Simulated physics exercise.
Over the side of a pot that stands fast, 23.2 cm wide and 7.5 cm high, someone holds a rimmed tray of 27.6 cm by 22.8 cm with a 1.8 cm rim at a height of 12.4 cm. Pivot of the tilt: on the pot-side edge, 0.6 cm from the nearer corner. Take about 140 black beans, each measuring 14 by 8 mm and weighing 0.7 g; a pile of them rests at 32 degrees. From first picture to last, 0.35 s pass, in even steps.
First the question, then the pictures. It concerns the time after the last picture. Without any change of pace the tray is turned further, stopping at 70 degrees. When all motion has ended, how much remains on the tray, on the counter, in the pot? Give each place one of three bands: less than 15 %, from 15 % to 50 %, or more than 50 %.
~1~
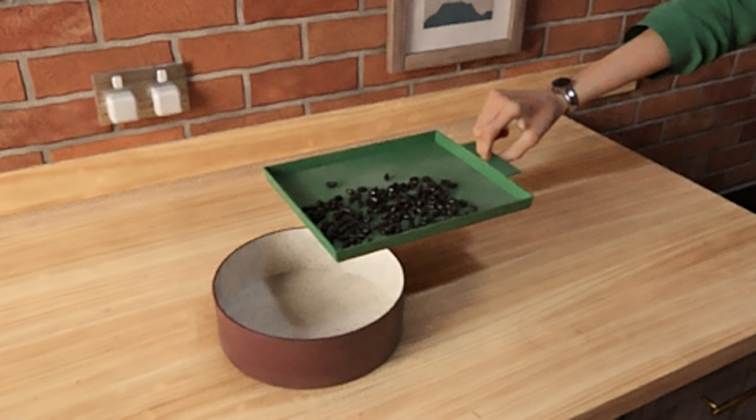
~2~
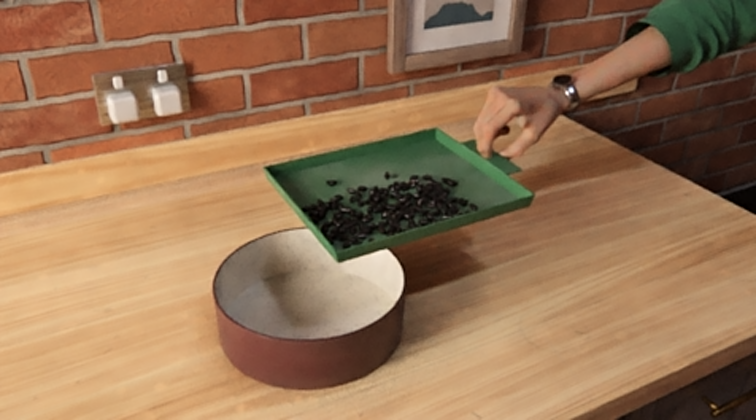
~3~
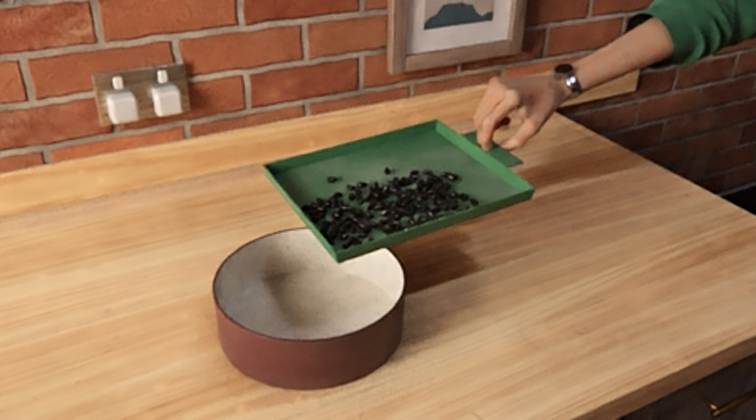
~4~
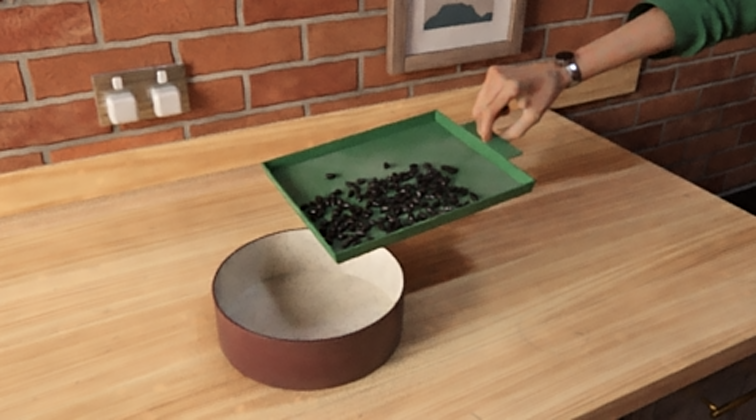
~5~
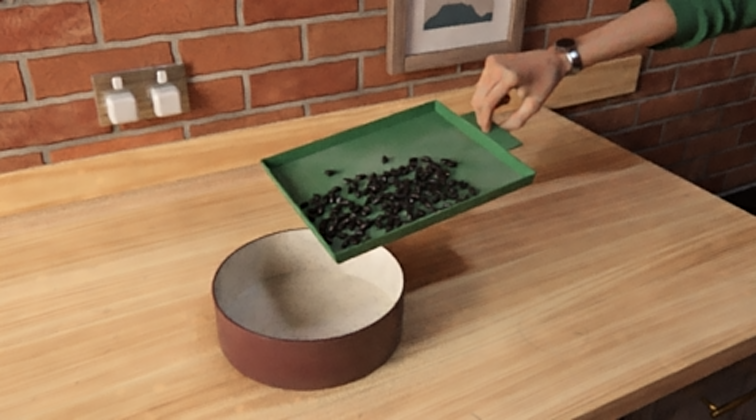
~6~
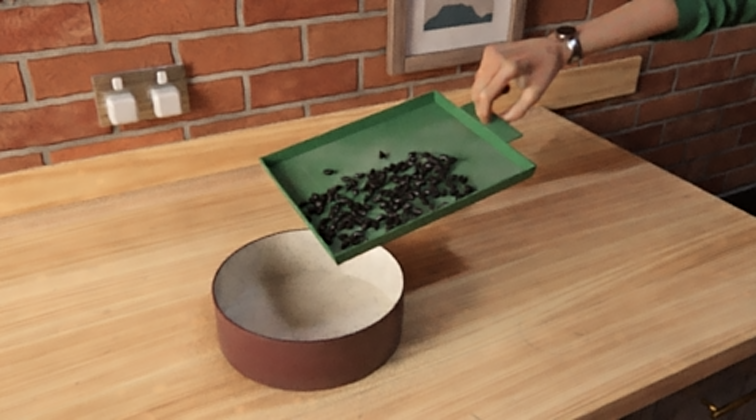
Result: Tray: Medium. Counter: Small. Pot: Large.
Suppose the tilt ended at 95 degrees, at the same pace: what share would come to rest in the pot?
Around 95 in a hundred.
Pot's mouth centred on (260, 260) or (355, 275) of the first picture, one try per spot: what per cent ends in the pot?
The shares would be near 25 and 55 per cent respectively.
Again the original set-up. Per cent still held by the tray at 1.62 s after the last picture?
Of the load, some 55 percent.
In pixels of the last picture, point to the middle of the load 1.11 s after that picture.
Load centre est.: (345, 192) px.
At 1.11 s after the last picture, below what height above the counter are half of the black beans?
About 20 centimetres.
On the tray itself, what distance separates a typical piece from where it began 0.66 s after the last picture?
About 4 cm.
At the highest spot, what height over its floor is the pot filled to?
I'd put it at close to 2.0 centimetres.
Then, 0.66 s after the last picture, tilt 39 degrees; the tray holds 100 %, the pot 0 %.
Then, 1.11 s after the last picture, tilt 58 degrees; the tray holds 100 %, the pot 0 %.
Then, 1.62 s after the last picture, tilt 70 degrees; the tray holds 55 %, the pot 40 %.
In the end, tray 30 %, counter 0 %, pot 70 %.
